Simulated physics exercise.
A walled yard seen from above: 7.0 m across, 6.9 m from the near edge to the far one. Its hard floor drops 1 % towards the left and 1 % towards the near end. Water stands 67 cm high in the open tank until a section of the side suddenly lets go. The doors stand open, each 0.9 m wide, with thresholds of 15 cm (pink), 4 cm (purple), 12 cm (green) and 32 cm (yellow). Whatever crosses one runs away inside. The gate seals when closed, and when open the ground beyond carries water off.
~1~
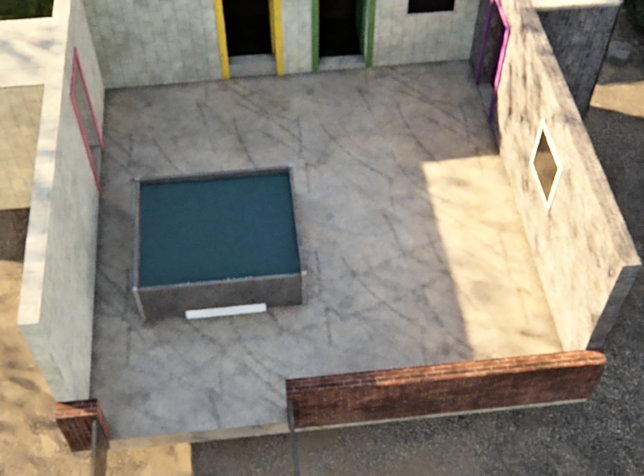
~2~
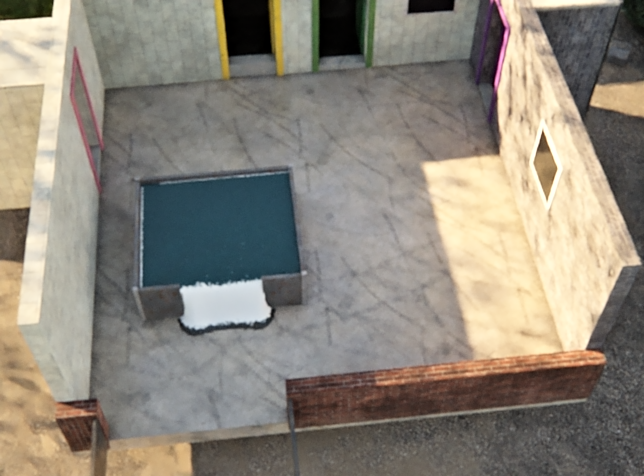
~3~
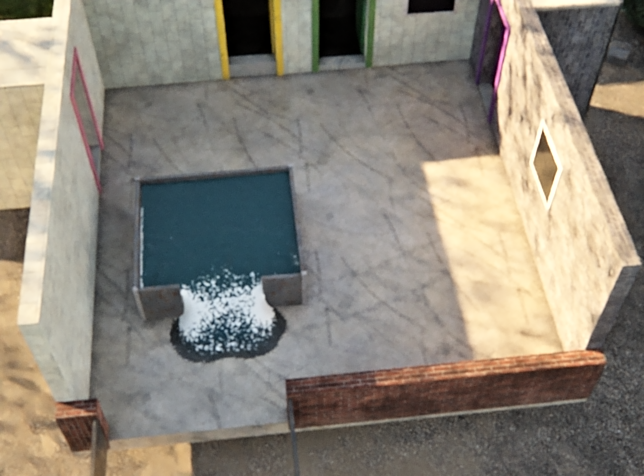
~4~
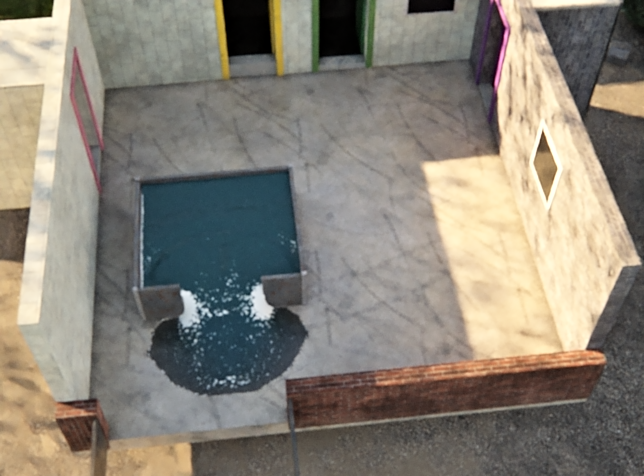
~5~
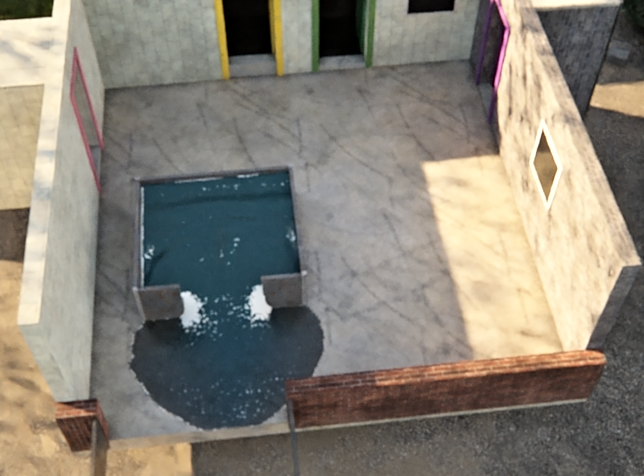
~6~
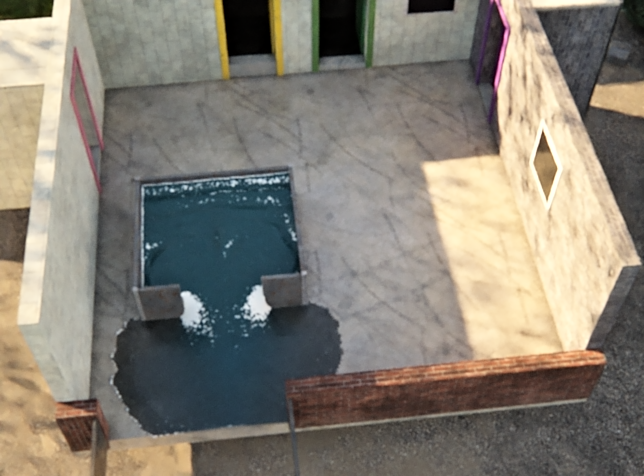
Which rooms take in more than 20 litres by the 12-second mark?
Within that time: At the pink door it stays under the limit; at the purple door it does not reach the limit; at the green door it stays under the limit; at the yellow door it stays under the limit.
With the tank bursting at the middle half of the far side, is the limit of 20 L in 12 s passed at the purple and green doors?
Then: Purple above, green below.
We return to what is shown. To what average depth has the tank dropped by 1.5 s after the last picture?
Some 38 cm.
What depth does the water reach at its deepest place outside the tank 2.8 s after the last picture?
Roughly 26 cm.
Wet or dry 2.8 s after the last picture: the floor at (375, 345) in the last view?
It is under water.
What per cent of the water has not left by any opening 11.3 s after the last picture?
Some 30 per cent remains.
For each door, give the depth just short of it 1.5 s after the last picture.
Depths in cm: Pink 0, purple 0, green 0, yellow 0.
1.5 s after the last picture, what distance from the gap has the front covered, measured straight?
Some 4.4 m out.
Then, 0.7 s after the last picture water covers 15 % of the floor and is deepest (42 cm) near (225, 315); pink door not reached, purple door not reached, green door not reached, yellow door not reached.
Then, 1.5 s after the last picture water covers 20 % of the floor and is deepest (32 cm) near (225, 315); pink door not reached, purple door not reached, green door not reached, yellow door not reached.
Then, 2.8 s after the last picture water covers 30 % of the floor and is deepest (26 cm) near (225, 315); pink door not reached, purple door not reached, green door not reached, yellow door not reached.
Then, 6.3 s after the last picture water covers 45 % of the floor and is deepest (14 cm) near (213, 316); pink door not reached, purple door not reached, green door not reached, yellow door not reached.
Then, 11.3 s after the last picture water covers 50 % of the floor and is deepest (7 cm) near (213, 316); pink door 1 cm at the sill, 0 L in, purple door not reached, green door not reached, yellow door not reached.
